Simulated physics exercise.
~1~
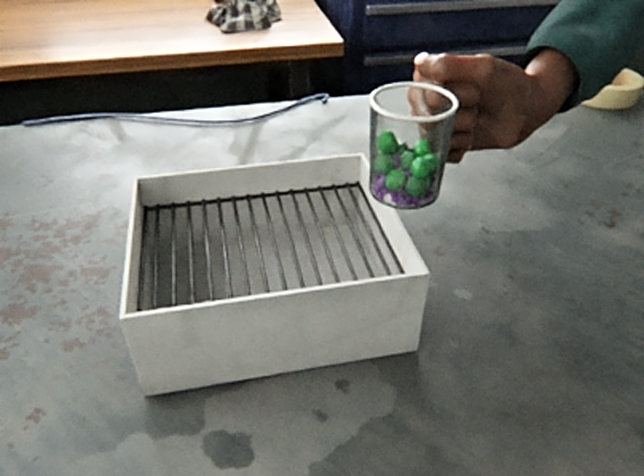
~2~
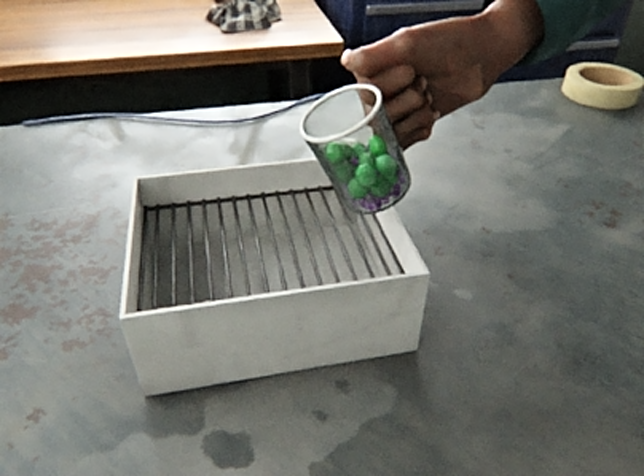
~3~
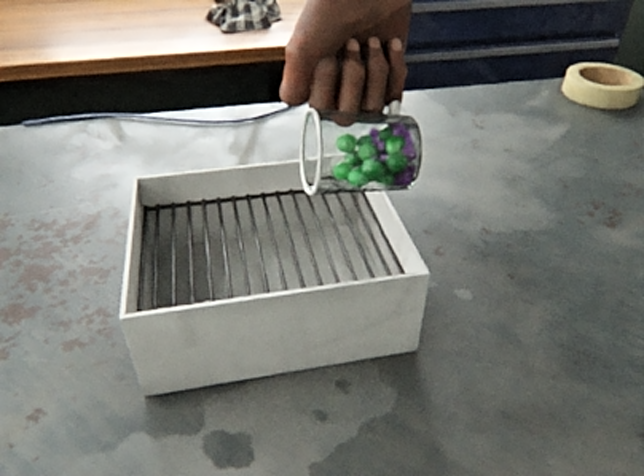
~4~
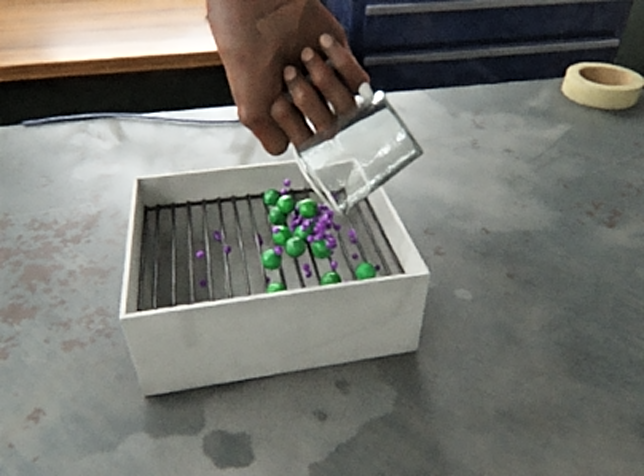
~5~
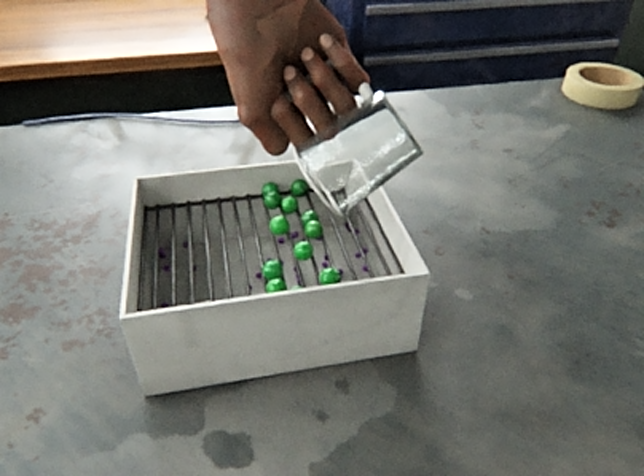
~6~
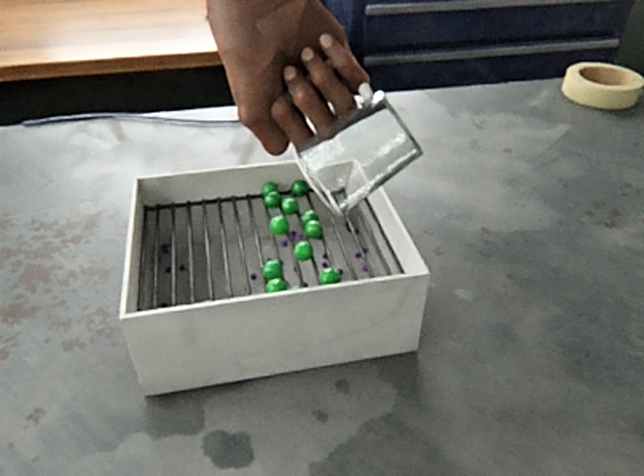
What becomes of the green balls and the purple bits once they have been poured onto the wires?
The small purple bits drop through the gaps between the wires, while the green balls stay on top.
A hand holds a clear cup of larger green balls and small purple bits upright above the right side of a white box with a row of dark wires across it. The hand moves left and tilts the cup, then turns it onto its side with the contents still inside. It tips the cup upside down, and the green and purple pieces spill out together over the wires. The purple bits drop between the wires, while the green balls settle on top. At the end, the hand holds the empty cup still over the box.
